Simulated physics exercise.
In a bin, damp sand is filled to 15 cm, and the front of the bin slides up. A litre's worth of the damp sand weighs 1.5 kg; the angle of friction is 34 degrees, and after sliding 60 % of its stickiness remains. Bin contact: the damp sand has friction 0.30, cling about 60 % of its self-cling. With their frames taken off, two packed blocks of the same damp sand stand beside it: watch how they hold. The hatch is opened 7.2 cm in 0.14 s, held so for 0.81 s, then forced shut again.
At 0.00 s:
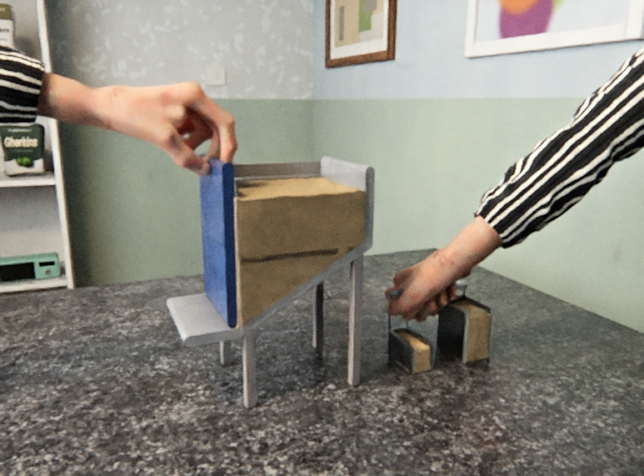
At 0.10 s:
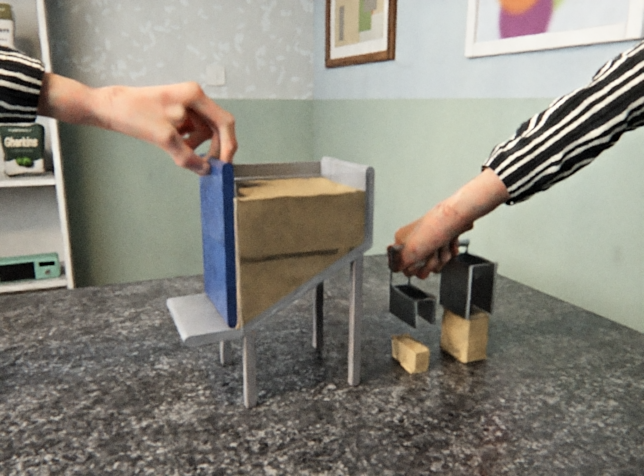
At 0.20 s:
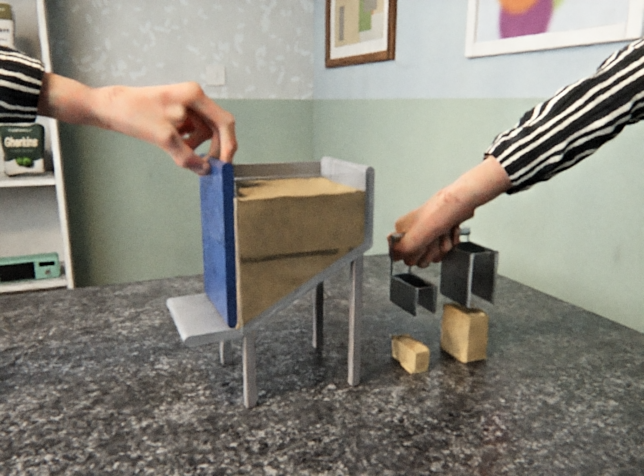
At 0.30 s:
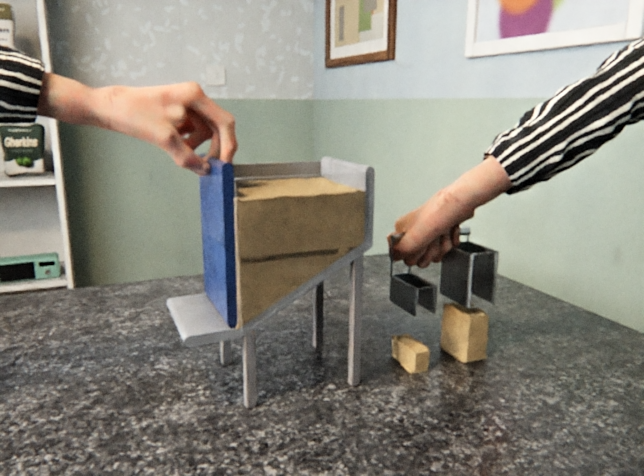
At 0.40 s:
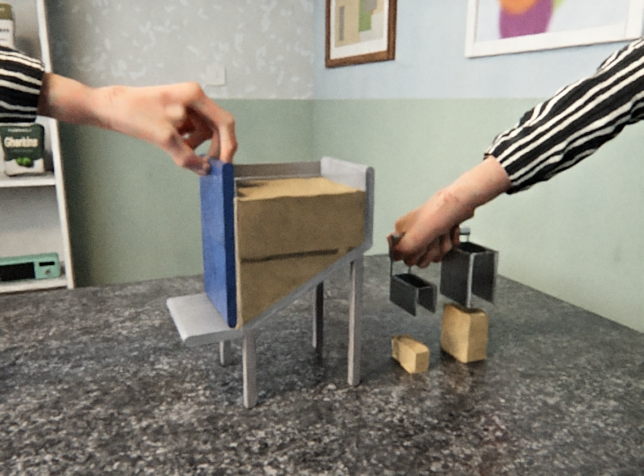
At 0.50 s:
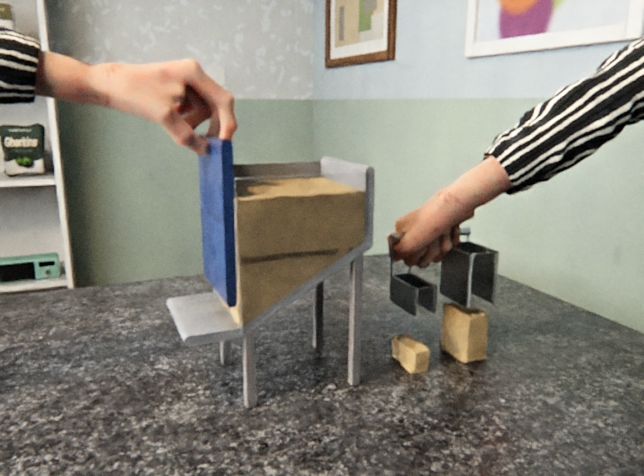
A hand in a striped sleeve lifted two dark metal casings off a small and a larger block of damp sand, then another hand slid the blue panel on the sand-filled bin up slightly.
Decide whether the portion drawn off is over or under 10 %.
Lower than 10 %.
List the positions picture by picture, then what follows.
The first frame shows top of the hatch at (228, 169), not yet moved; top of the damp sand at (297, 195); blocks stand 3.1 cm, 6.7 cm (left to right).
The second frame shows top of the hatch at (228, 169), not yet moved; top of the damp sand at (297, 195); blocks stand 3.1 cm, 6.7 cm (left to right).
The third frame shows top of the hatch at (228, 169), not yet moved; top of the damp sand at (297, 195); blocks stand 3.1 cm, 6.7 cm (left to right).
The fourth frame shows top of the hatch at (228, 169), not yet moved; top of the damp sand at (297, 195); blocks stand 3.1 cm, 6.7 cm (left to right).
The fifth frame shows top of the hatch at (228, 169), not yet moved; top of the damp sand at (297, 195); blocks stand 3.1 cm, 6.7 cm (left to right).
The sixth frame shows top of the hatch at (228, 146), moved 2.4 cm; top of the damp sand at (302, 195); blocks stand 3.1 cm, 6.7 cm (left to right).
After 0.73 s, the hatch is 7.2 cm open and 0 % is out.
After 1.00 s, the hatch is 7.2 cm open and 0 % is out.
After 1.27 s, the hatch is 7.2 cm open and 0 % is out.
After 1.54 s, the hatch is 1.7 cm open and 1 % is out.
After 1.76 s, at the end, the hatch is shut and 1 % is out.
